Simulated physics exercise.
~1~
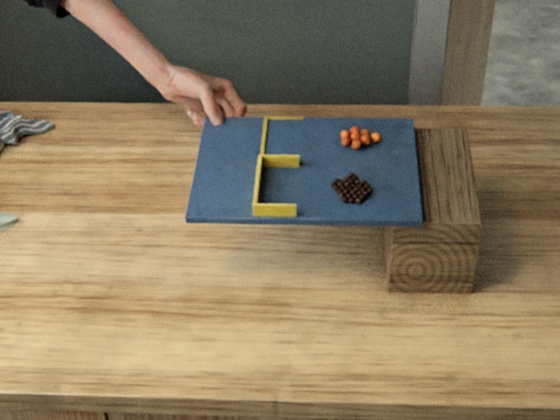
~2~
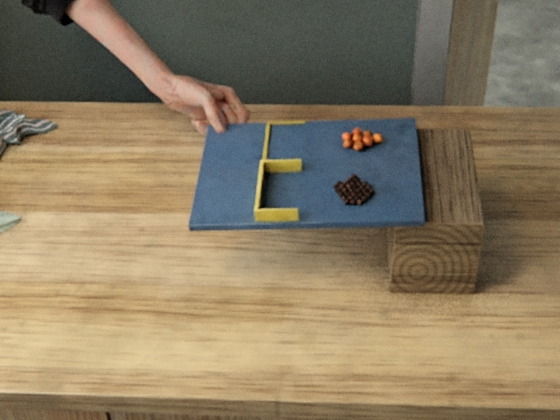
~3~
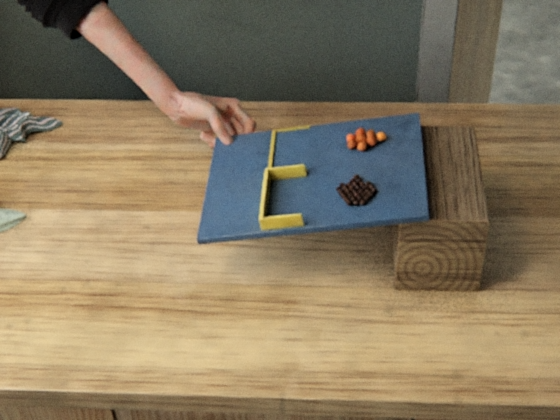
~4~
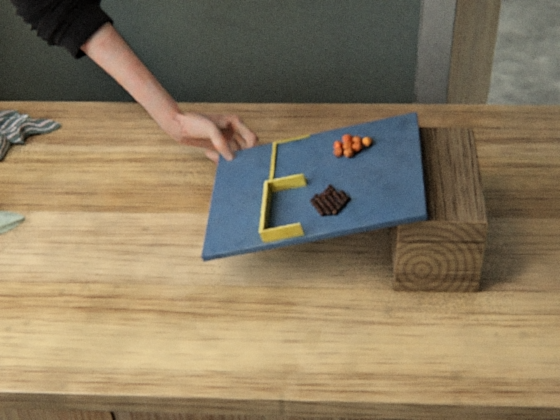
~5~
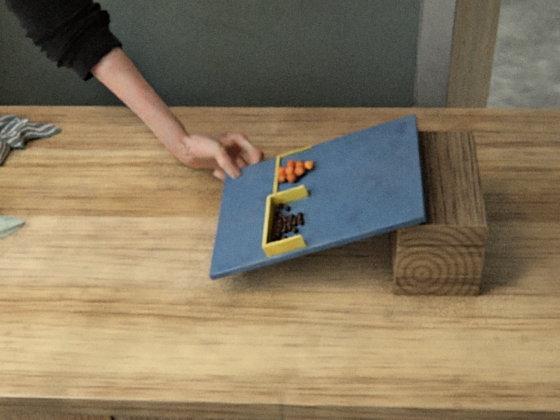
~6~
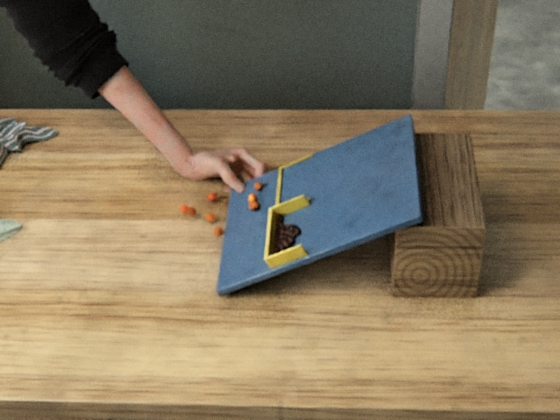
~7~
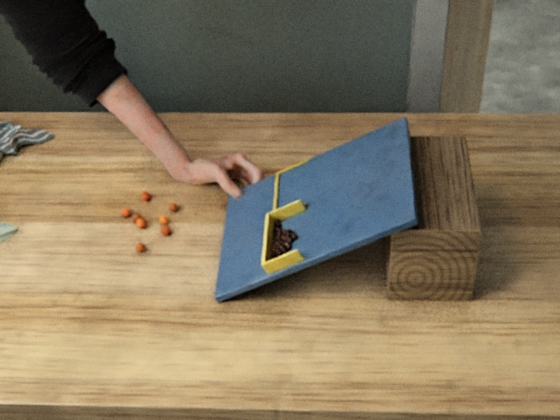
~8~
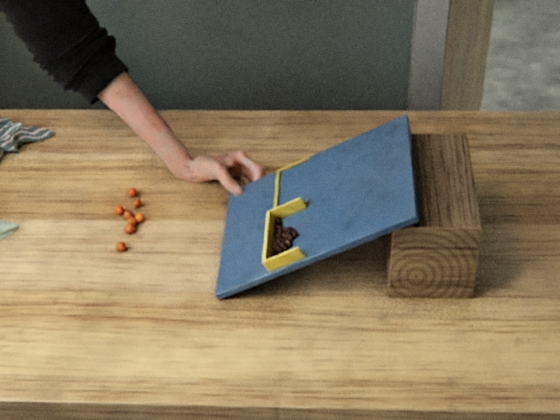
A blue board resting on a wooden block tilted steeply as a hand lowered its left end, and two little heaps slid down it; the orange pieces tumbled past the low yellow strip onto the table, while the dark ones stayed caught behind theirs.
